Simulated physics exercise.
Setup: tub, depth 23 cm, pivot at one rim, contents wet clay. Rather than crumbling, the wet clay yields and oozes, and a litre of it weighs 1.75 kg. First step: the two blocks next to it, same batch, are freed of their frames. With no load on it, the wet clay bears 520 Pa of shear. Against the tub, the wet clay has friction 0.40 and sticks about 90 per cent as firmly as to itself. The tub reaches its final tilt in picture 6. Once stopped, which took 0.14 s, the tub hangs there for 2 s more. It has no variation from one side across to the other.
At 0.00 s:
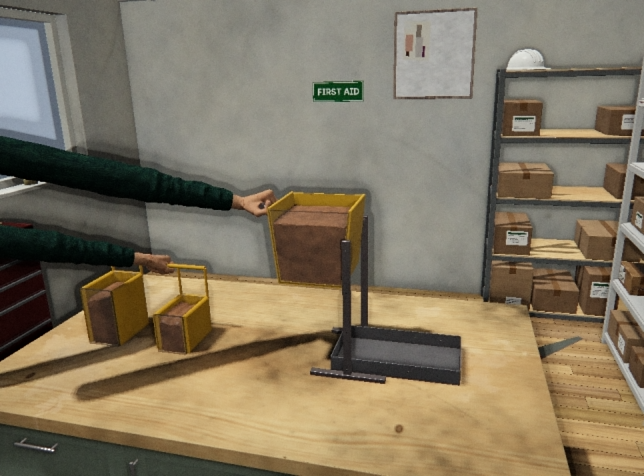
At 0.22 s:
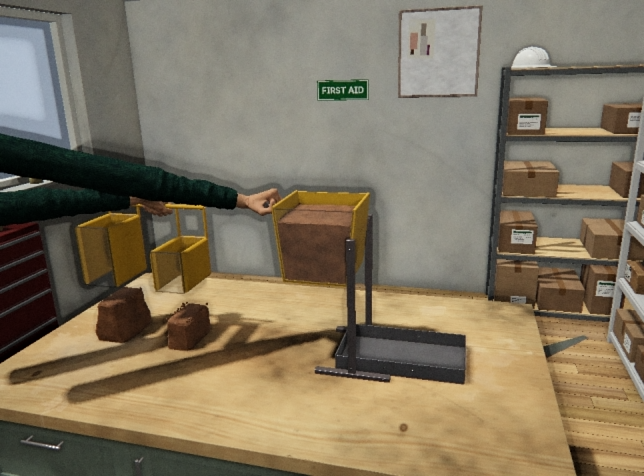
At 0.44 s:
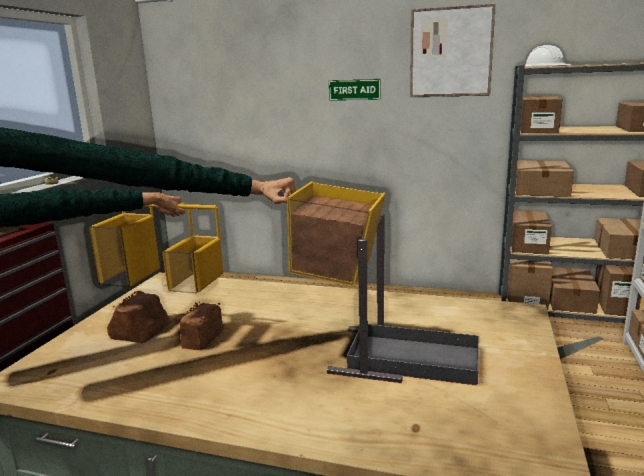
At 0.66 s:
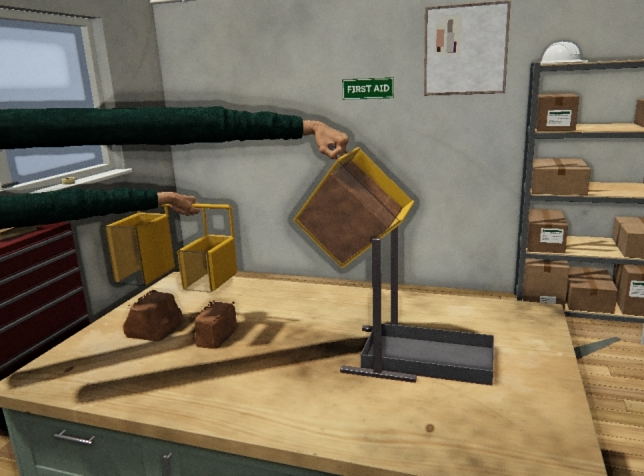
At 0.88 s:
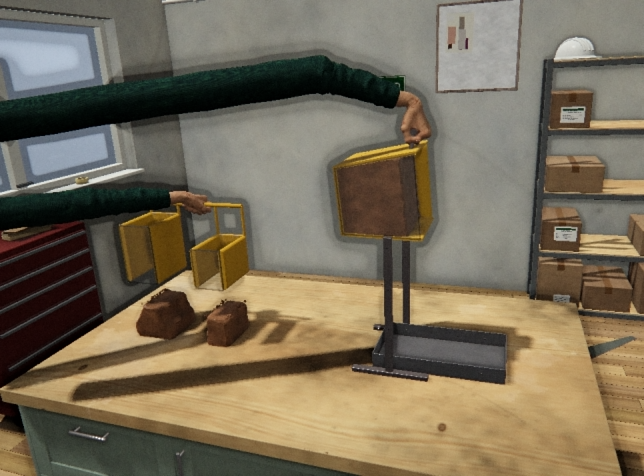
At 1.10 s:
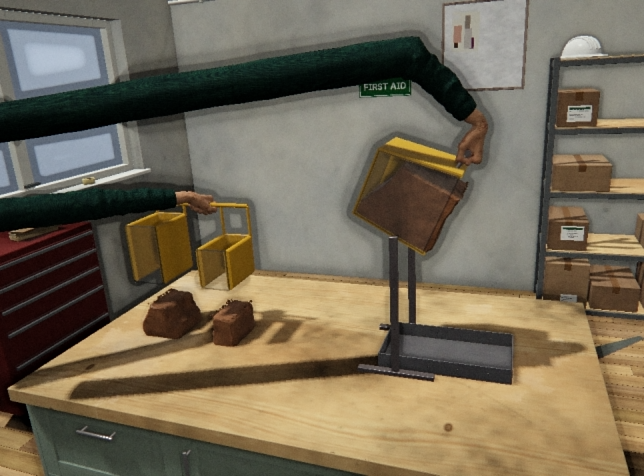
A hand tilting a yellow tub of brown clay rightward on a stand, after two yellow moulds are lifted off slumping clay blocks.
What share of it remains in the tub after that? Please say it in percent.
9 %.
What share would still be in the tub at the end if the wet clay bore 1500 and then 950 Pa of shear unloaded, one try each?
In order: Around 12 % and around 8 %.
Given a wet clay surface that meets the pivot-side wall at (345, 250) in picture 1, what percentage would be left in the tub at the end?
About 10 %.
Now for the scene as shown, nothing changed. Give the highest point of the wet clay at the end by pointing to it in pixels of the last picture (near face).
Roughly at pixel (364, 205).
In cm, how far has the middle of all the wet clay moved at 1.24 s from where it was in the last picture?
About 13 cm.
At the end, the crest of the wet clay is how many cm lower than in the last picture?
Roughly 11 cm.
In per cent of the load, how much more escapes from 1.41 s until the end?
It works out to some 14 per cent of the load.
By 1.24 s, the tub is at 114 degrees and holds 44 %.
By 1.41 s, the tub is at 114 degrees and holds 22 %.
By 1.58 s, the tub is at 114 degrees and holds 12 %.
By 1.75 s, the tub is at 114 degrees and holds 9 %.
By 3.10 s, at the end, the tub is at 114 degrees and holds 9 %.
